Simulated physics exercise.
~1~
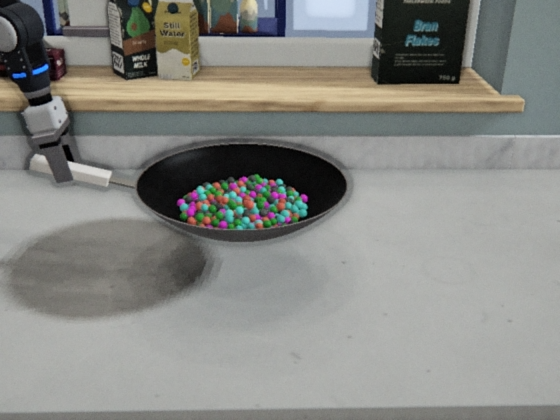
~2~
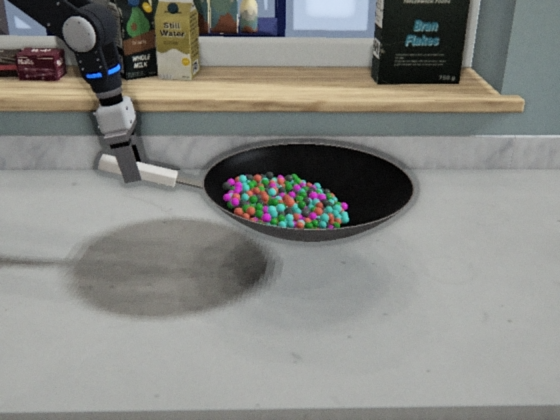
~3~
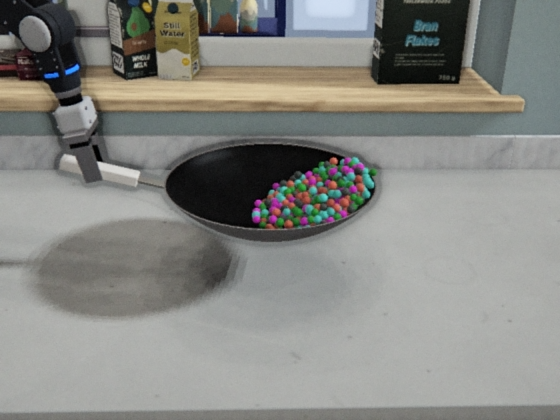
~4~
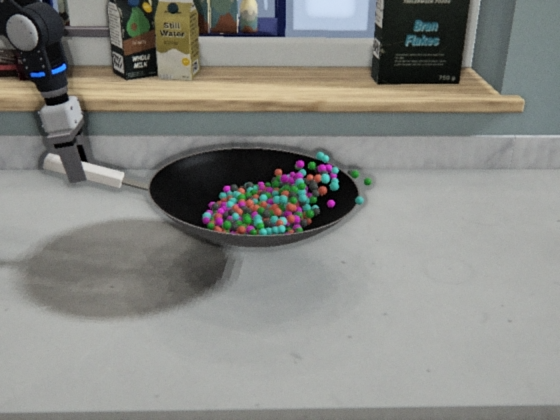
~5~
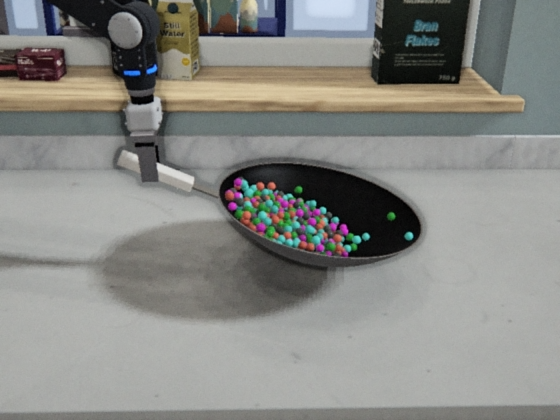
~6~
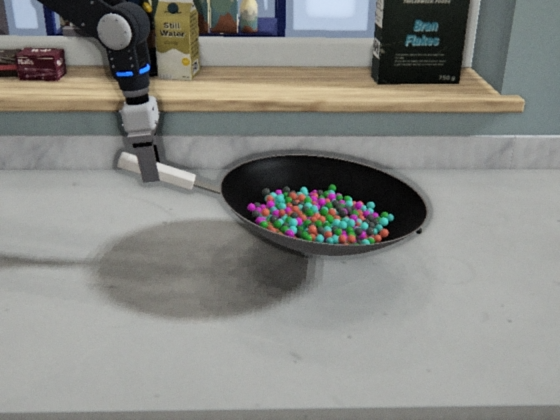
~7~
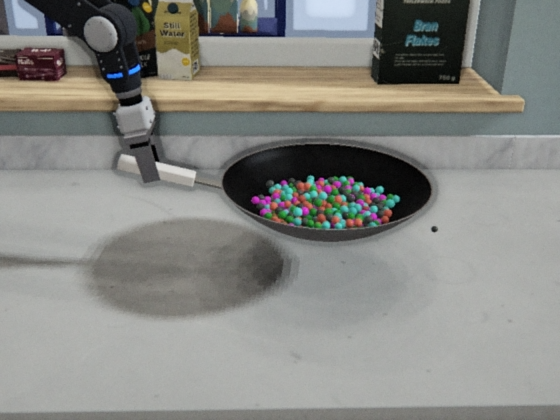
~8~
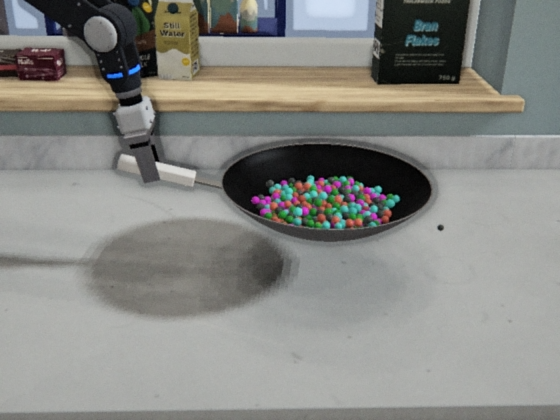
On a pale kitchen counter below a wooden shelf, a robot arm grips a wok of colourful round sweets and jerks it right, left and right again, tossing them; one dark sweet ends up on the counter while the rest settle in the wok.
